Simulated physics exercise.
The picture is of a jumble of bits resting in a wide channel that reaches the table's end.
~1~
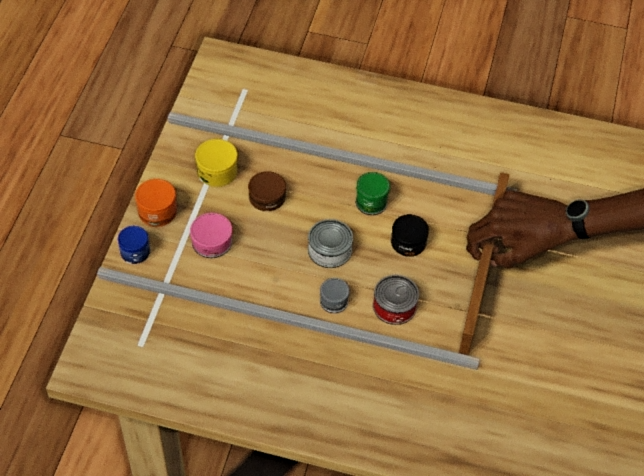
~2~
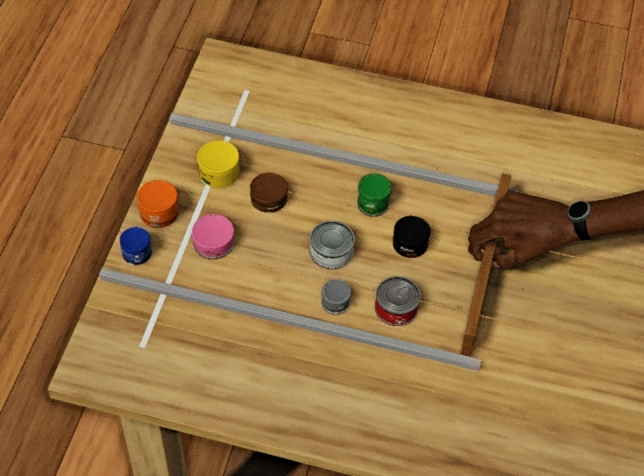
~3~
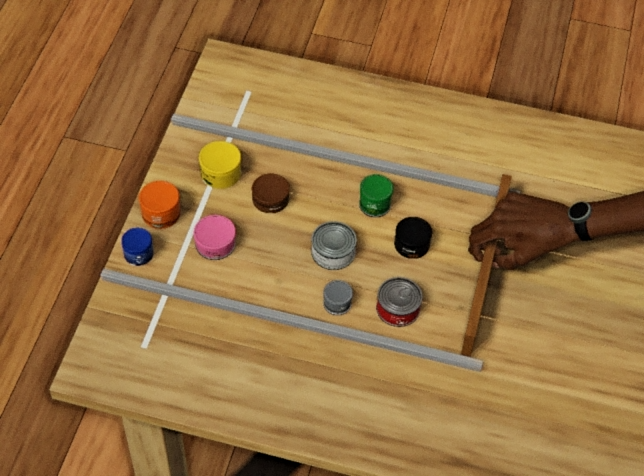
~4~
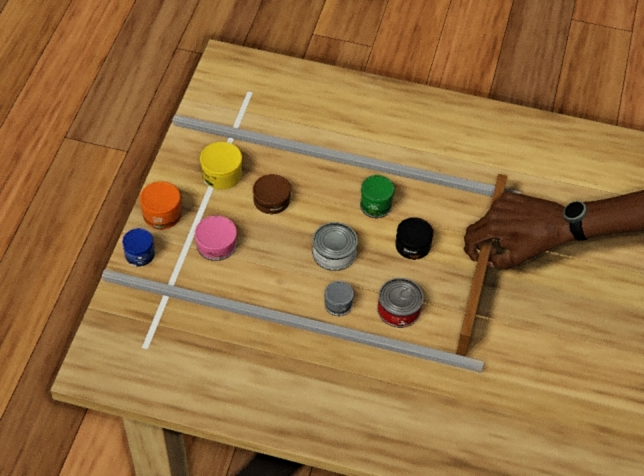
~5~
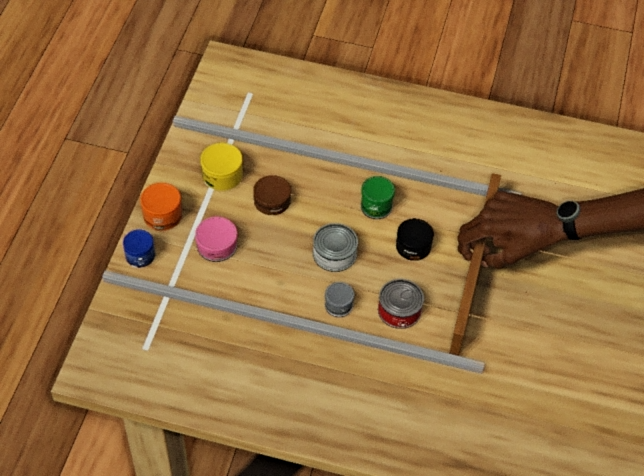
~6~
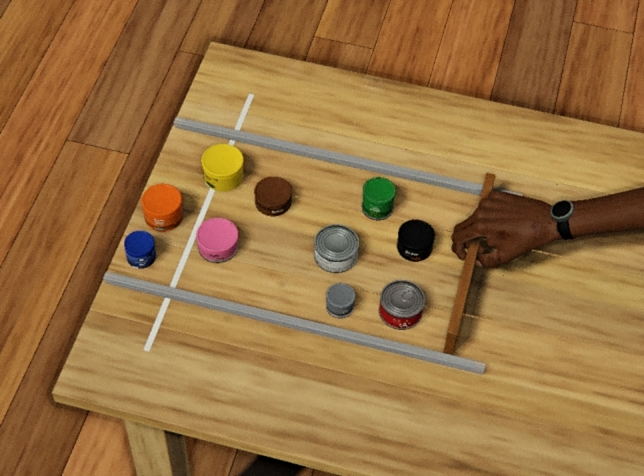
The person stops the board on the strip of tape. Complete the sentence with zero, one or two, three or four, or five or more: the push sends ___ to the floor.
The push sends one or two to the floor.
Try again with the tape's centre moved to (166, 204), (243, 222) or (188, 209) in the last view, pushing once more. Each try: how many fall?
Per try: 5; 0; 3.
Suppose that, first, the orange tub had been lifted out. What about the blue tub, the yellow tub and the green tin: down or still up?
Blue tub - safe; yellow tub - gone; green tin - safe.
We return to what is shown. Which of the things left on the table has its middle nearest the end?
Pink pot.
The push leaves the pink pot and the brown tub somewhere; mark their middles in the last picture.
The first ends close to (139, 218), the second close to (174, 159).
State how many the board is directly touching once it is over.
Counting them up gives 5.
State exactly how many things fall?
Count of fallen: 2.
Soon after, none off yet; blue tub at rest near (140, 250); orange tub at rest near (163, 208); yellow tub at rest near (223, 168).
Then, none off yet; blue tub at rest near (140, 250); orange tub moving near (156, 205); yellow tub moved about its own width near (189, 147).
By the end, the number that fall off is one or two; fallen, yellow tub and orange tub.
